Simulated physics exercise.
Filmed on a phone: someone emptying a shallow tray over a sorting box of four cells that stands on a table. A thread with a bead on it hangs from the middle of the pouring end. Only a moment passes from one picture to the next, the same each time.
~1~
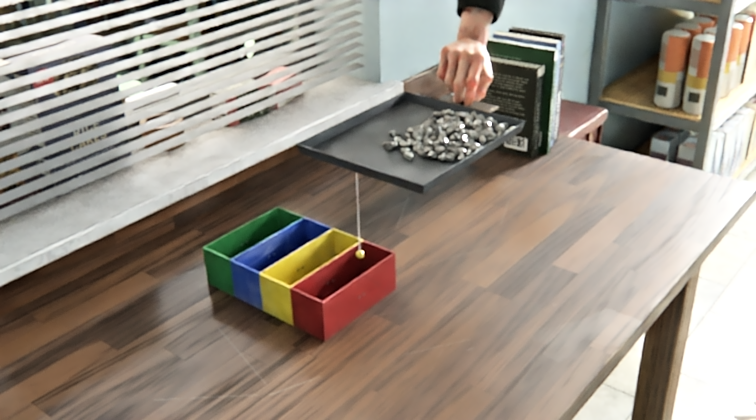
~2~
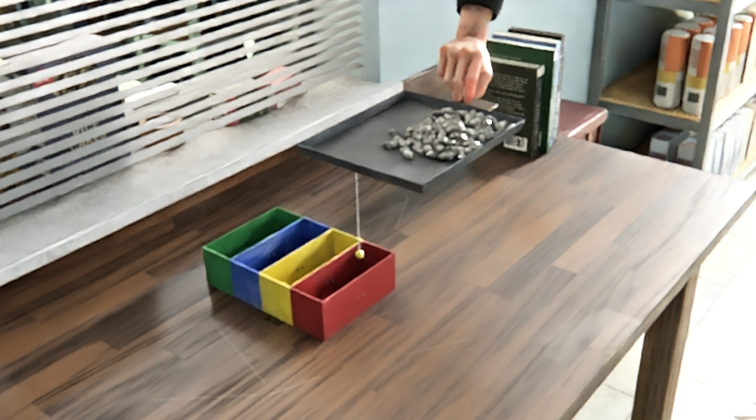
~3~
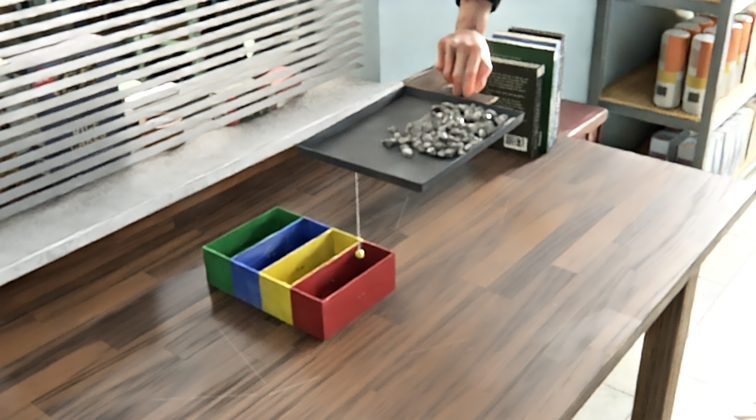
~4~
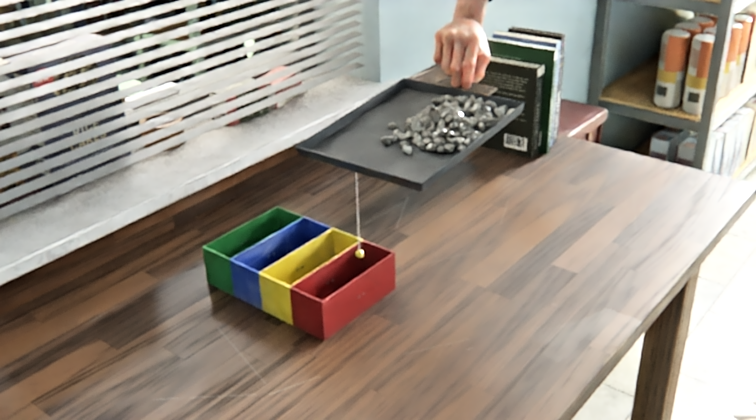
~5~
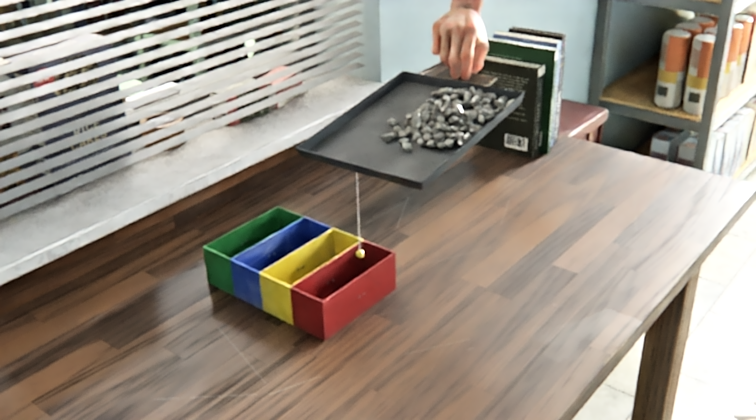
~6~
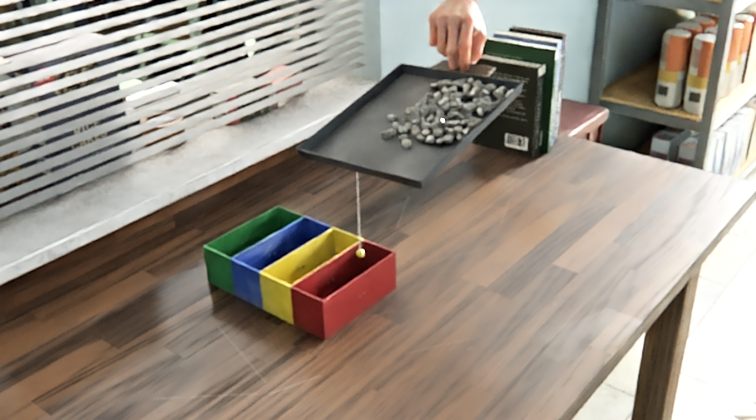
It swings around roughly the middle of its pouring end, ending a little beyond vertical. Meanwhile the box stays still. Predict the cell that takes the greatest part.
I would say the yellow cell.
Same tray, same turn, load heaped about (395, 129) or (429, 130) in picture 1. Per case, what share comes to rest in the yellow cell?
Shares in turn: 50 % and 40 %.
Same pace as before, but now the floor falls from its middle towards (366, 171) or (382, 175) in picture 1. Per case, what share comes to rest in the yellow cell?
Shares: About 10 in a hundred, then about 0 in a hundred.
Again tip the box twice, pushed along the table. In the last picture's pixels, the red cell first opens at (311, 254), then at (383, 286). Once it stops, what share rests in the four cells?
You'd get near 60 percent first and near 100 percent next.
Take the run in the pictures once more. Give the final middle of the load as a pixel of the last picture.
Roughly at pixel (306, 297).
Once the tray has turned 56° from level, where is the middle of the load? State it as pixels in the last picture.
The middle of the load sits near (336, 158).
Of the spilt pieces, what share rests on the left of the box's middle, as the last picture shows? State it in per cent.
Estimate: About 40 in every hundred.
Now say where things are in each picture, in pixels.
Corners of the pouring end at (300, 144) and (422, 183), level; middle of the load at (451, 131), bits of gravel; bead on its thread at (360, 254); green cell at (219, 268); blue cell at (247, 281); yellow cell at (276, 295); red cell at (308, 310), in the first picture.
Corners of the pouring end at (300, 144) and (422, 183), level; middle of the load at (451, 130), in the second picture.
Corners of the pouring end at (299, 144) and (421, 182), tipped barely, lowest at the left corner; middle of the load at (450, 126), in the third picture.
Corners of the pouring end at (299, 146) and (421, 181), tipped a little, lowest at the left corner; middle of the load at (450, 120), in the fourth picture.
Corners of the pouring end at (299, 147) and (421, 180), tipped a little, lowest at the left corner; middle of the load at (449, 114), in the fifth picture.
Corners of the pouring end at (299, 148) and (420, 179), tipped a little, lowest at the left corner; middle of the load at (448, 107); green cell at (219, 267); blue cell at (247, 280); yellow cell at (277, 294); red cell at (308, 309), in the sixth picture.
Soon after the last picture, tray tipped steeply; most on the tray; a stray few in the red cell; a stray few in the yellow cell; about a quarter falling or outside the box.
A little later, tray tipped right over; about a third on the tray; about a quarter in the yellow cell; a small part in the red cell; a small part in the blue cell; a small part falling or outside the box.
Later still, tray tipped past a quarter turn; about half in the yellow cell; about a quarter in the red cell; about a quarter in the blue cell; a small part falling or outside the box.
At rest, tray tipped past a quarter turn; about half in the yellow cell; about a quarter in the red cell; about a quarter in the blue cell; none in the green cell; a small part outside the box.
